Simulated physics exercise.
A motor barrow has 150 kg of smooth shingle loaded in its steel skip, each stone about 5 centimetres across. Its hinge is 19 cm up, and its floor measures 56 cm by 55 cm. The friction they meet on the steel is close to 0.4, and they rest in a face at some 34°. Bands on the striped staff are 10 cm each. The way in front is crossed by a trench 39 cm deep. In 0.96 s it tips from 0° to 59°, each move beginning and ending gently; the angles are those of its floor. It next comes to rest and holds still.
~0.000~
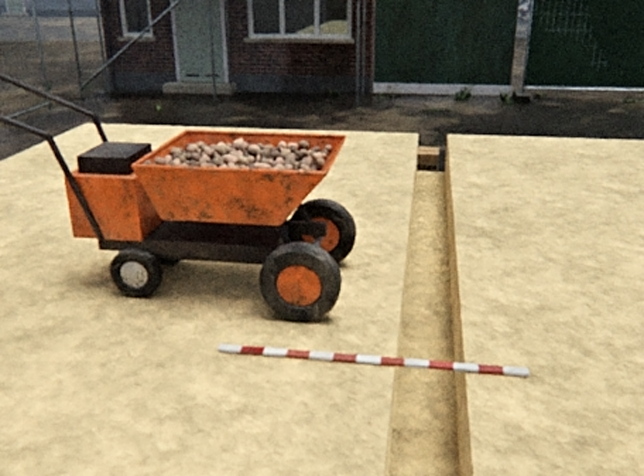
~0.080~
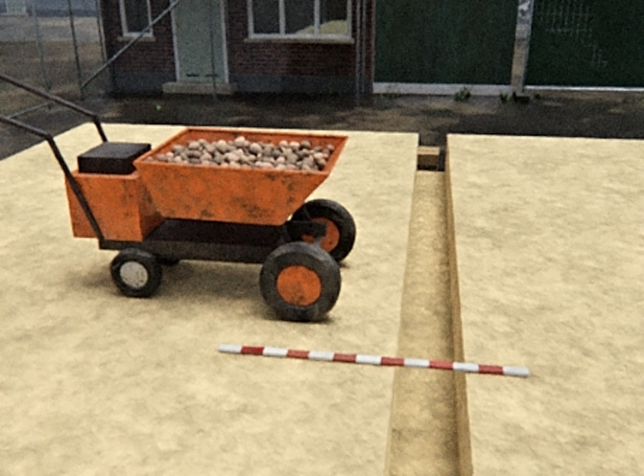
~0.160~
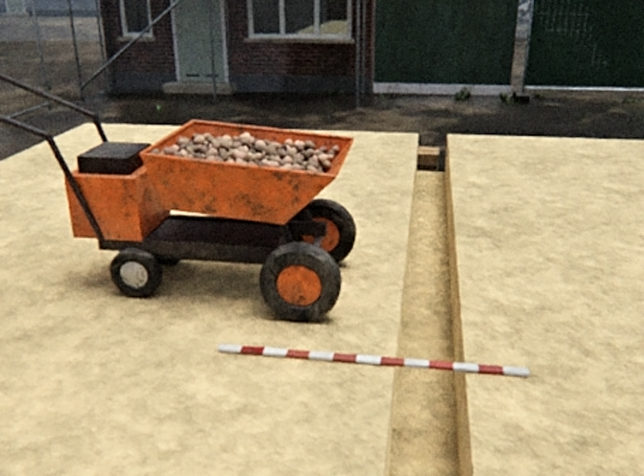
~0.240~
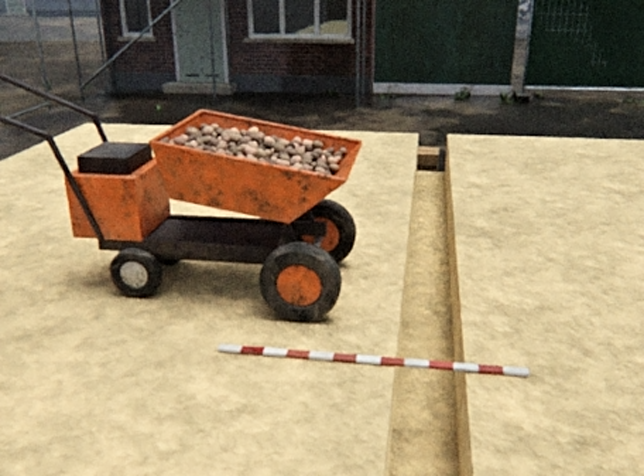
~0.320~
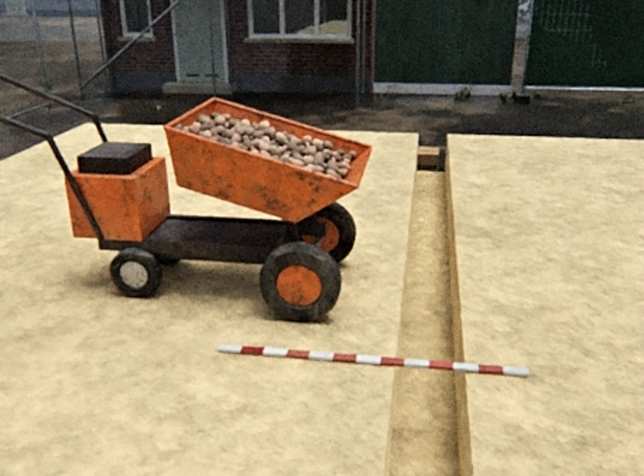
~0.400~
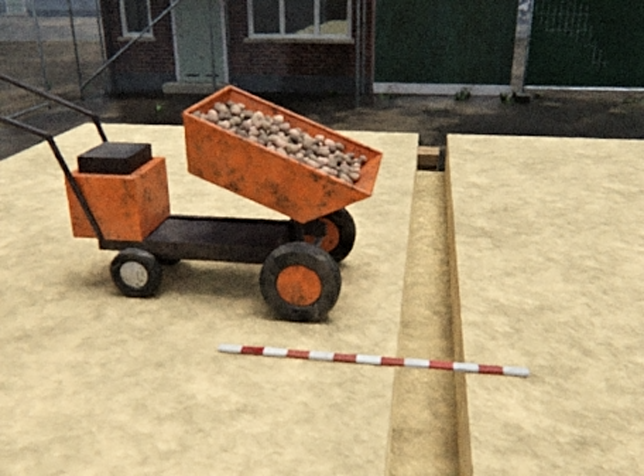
At the start, an orange motor barrow loaded with rounded stones stands on pale ground, left of a narrow trench and behind a red-and-white striped staff. Its skip begins tilting slightly toward the right, then its left end rises steadily higher, leaving the stones sloping down rightward while the wheels stay still.
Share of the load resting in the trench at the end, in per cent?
53 per cent.
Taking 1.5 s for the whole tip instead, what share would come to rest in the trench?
That works out at about 60 in a hundred.
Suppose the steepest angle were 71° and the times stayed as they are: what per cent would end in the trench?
About 35 per cent would end up in the trench.
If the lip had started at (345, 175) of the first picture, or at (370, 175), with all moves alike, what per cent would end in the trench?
That gives roughly 35 per cent and roughly 15 per cent.
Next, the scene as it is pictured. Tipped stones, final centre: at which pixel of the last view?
Look at roughly (456, 300).
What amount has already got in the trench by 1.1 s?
By then, around 15 percent.
After 0.7 s the floor is at 50°; 100 % in the skip; the foremost stones are at (398, 213).
After 1.1 s the floor is at 59°; 75 % in the skip, 15 % in the trench, 10 % past the trench; the foremost stones are at (501, 306).
After 1.4 s the floor is at 59°; 36 % in the skip, 19 % in the trench, 46 % past the trench; the foremost stones are at (626, 307).
After 3.4 s the floor is at 59°; 0 % in the skip, 53 % in the trench, 47 % past the trench; the foremost stones are past the picture's edge.
